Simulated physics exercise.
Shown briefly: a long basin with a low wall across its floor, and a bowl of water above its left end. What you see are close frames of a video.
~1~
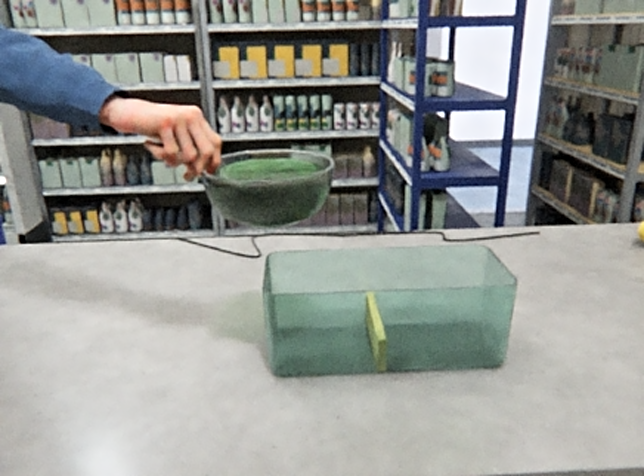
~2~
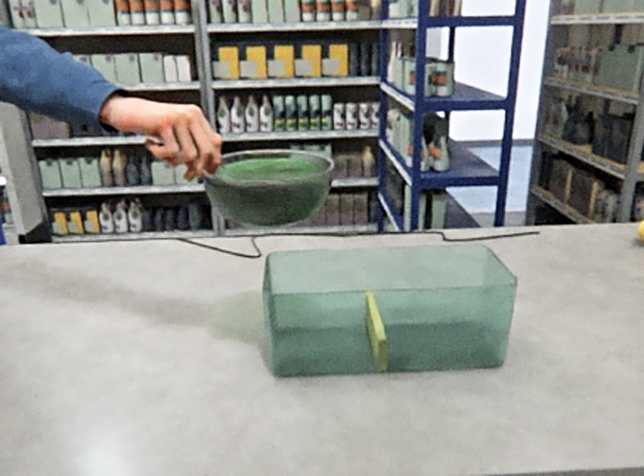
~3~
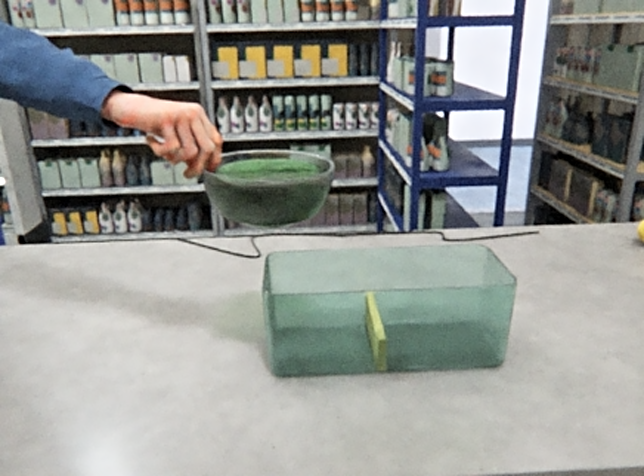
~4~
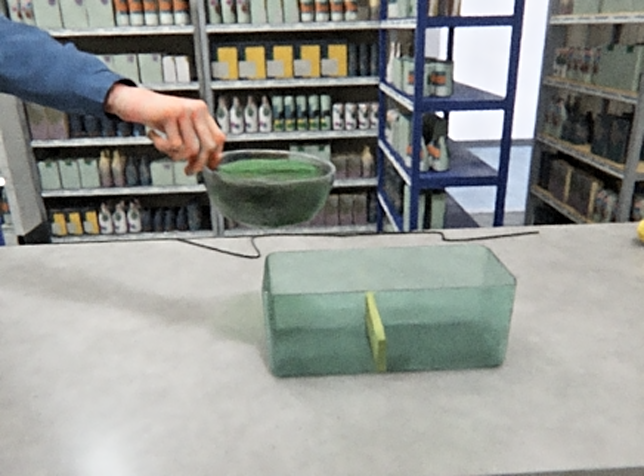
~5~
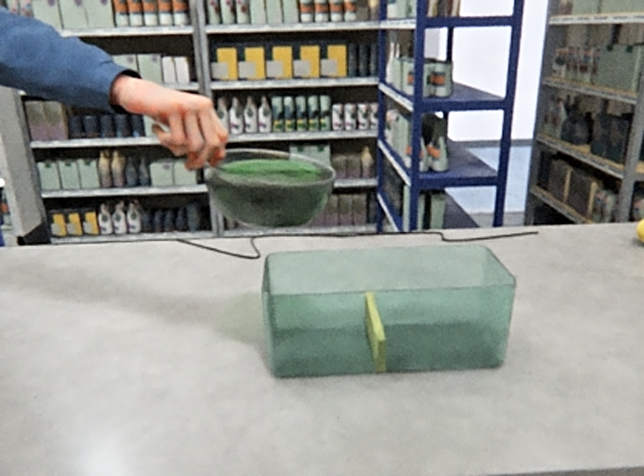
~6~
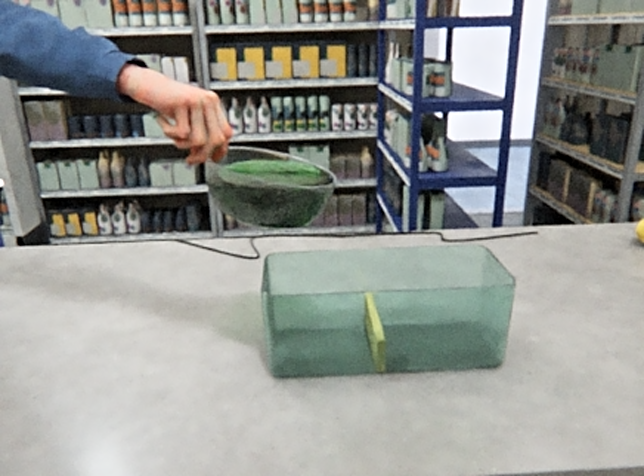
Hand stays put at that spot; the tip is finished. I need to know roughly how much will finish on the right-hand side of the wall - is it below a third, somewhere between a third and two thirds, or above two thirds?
Expect between a third and two thirds of it there.
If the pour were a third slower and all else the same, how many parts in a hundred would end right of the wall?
It comes to around 60 per cent.
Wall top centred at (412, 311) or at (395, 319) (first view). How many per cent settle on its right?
In turn some 10 and 25 in a hundred.
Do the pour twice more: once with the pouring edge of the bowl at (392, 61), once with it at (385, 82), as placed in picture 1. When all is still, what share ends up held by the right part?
Near 80 per cent for the first start, near 80 per cent for the second.
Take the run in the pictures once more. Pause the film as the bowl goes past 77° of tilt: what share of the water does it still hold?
Roughly 30 percent.
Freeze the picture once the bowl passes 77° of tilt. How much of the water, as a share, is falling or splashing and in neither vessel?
Roughly 40 %.
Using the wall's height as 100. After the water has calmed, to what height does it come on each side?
About 50 per cent on the left and 40 per cent on the right.
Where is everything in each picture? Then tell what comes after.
In the first frame, tilt 0°; pouring edge (333, 164); surface from (207, 174) to (330, 170); the long basin's rim runs from (265, 273) to (502, 264); the wall's top is at (376, 316).
In the second frame, tilt 1°; pouring edge (333, 164); surface from (207, 174) to (330, 170).
In the third frame, tilt 2°; pouring edge (333, 166); surface from (207, 173) to (331, 171).
In the fourth frame, tilt 5°; pouring edge (334, 170); surface from (208, 172) to (331, 173).
In the fifth frame, tilt 9°; pouring edge (335, 174); surface from (209, 172) to (332, 174).
In the sixth frame, tilt 14°; pouring edge (335, 180); surface from (210, 173) to (334, 175).
A moment on, the bowl is tipped on its side and 31 per cent is still to pour, 6 is left of the wall and 24 right of it.
Next, the bowl is tipped right over and 1 per cent is still to pour, 47 is left of the wall and 47 right of it.
Then the bowl is tipped right over and 0 per cent is still to pour, 48 is left of the wall and 47 right of it.
Later the bowl is tipped right over and 0 per cent is still to pour, 48 is left of the wall and 47 right of it.
At rest 48 per cent lies left of the wall, 47 right of it and 5 outside.
